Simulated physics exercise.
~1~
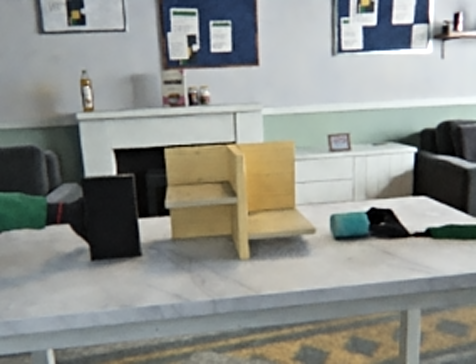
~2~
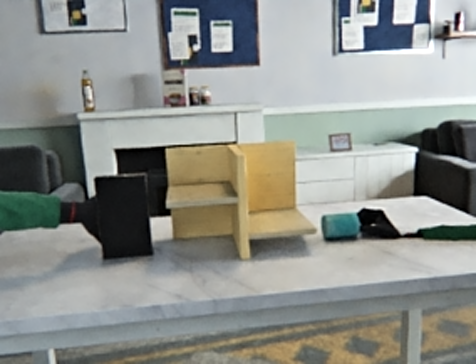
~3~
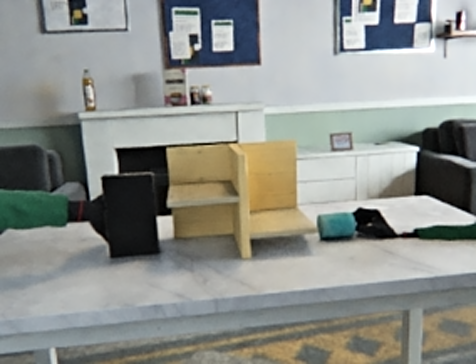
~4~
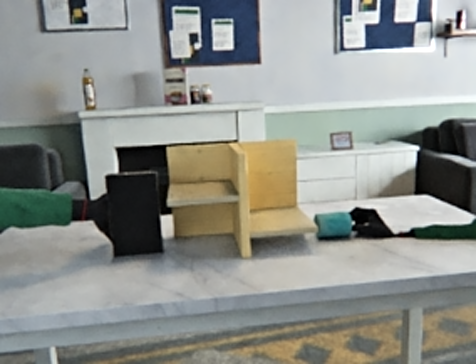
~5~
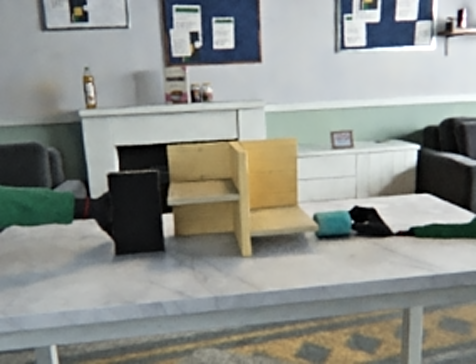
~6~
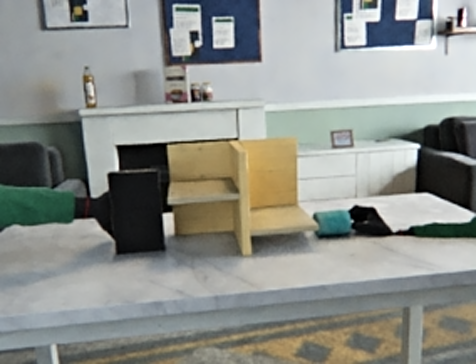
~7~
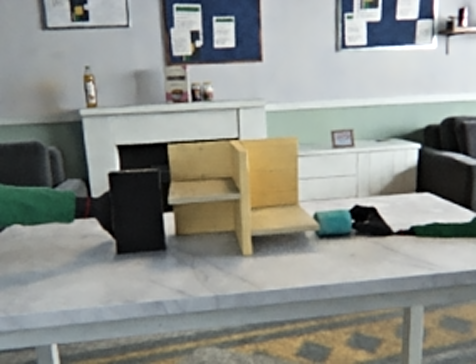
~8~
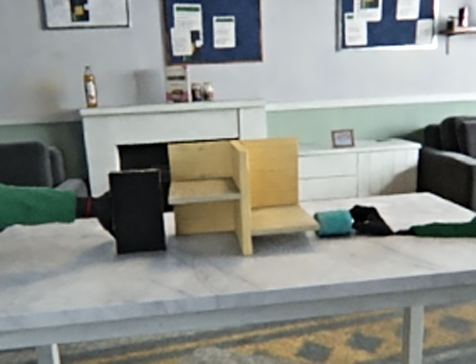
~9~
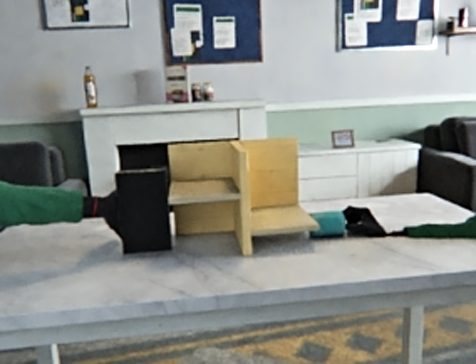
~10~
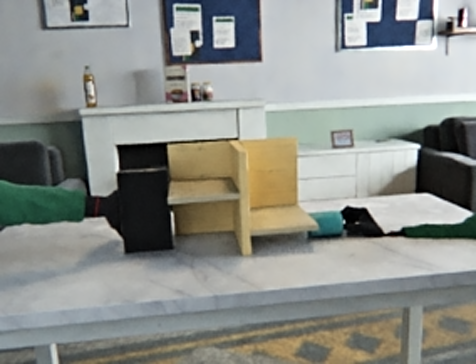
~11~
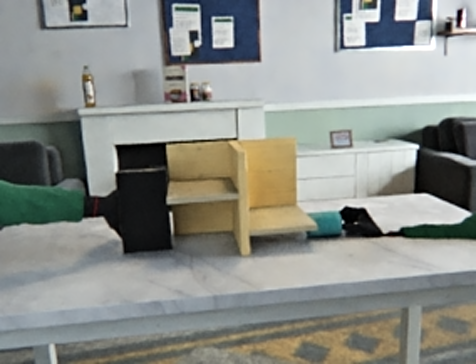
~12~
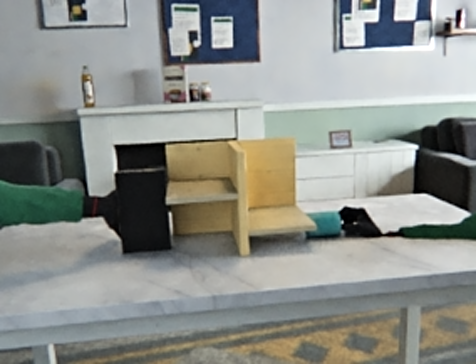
Two green-sleeved arms slowly slid a black book from the left and a turquoise beaker lying on its side from the right toward a wooden two-sided shelf on a table, and both ended up stopped against its edges, neither going under.
